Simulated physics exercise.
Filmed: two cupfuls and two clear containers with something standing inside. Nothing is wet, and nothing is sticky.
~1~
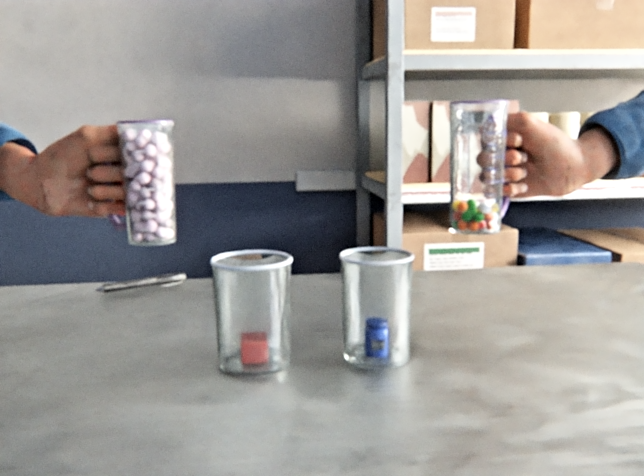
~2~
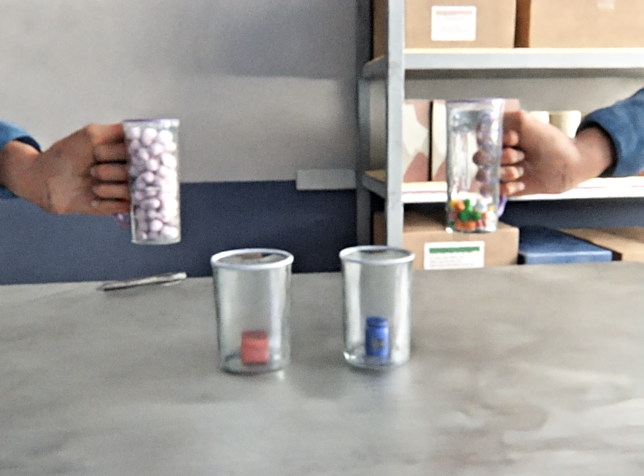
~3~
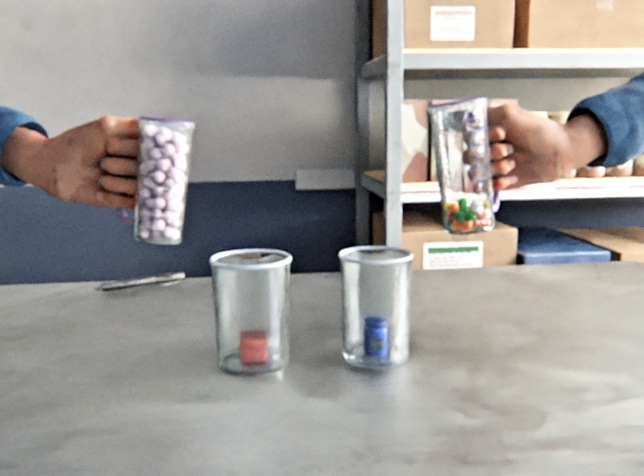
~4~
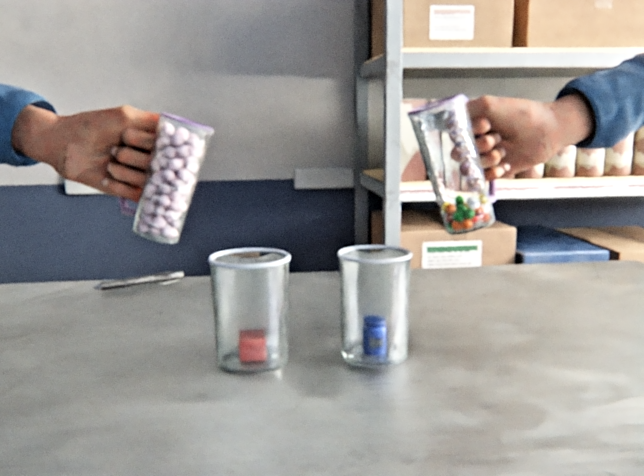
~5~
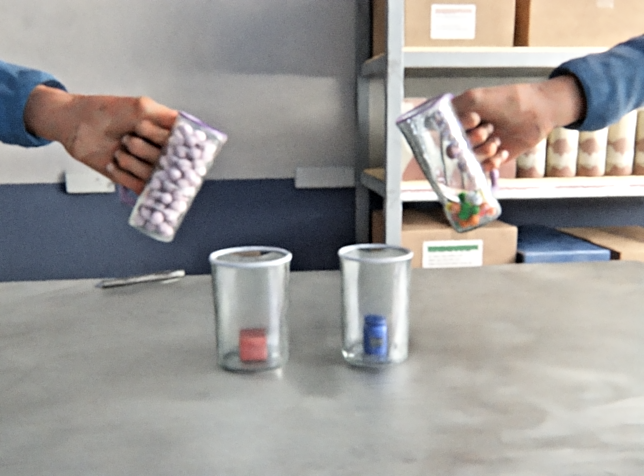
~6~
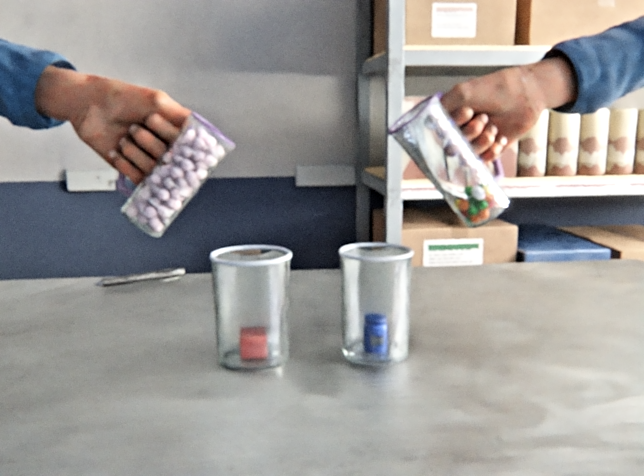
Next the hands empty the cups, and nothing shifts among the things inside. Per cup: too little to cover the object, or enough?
Left: Enough, right: Too little.
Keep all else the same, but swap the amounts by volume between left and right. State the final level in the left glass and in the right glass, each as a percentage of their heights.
Left: Roughly 25. Right: Roughly 50.
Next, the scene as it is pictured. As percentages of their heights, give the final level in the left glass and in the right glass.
Around 45 on the left and around 25 on the right.
Then, 0.65 s later than the last frame, left glass empty, all of its cupful still in the cup; right glass empty, all of its cupful still in the cup.
Then, 1.22 s later than the last frame, left glass nearly empty, roughly half of its cupful still in the cup; right glass nearly empty, the larger part of its cupful still in the cup.
Then, 1.71 s later than the last frame, left glass a third full, none of its cupful still in the cup; right glass nearly empty, none of its cupful still in the cup.
When it is over, left glass half full (surface near (252, 309)), nothing beside it; right glass a quarter full (surface near (375, 327)), nothing beside it; the left thing is covered; the right thing is still showing.
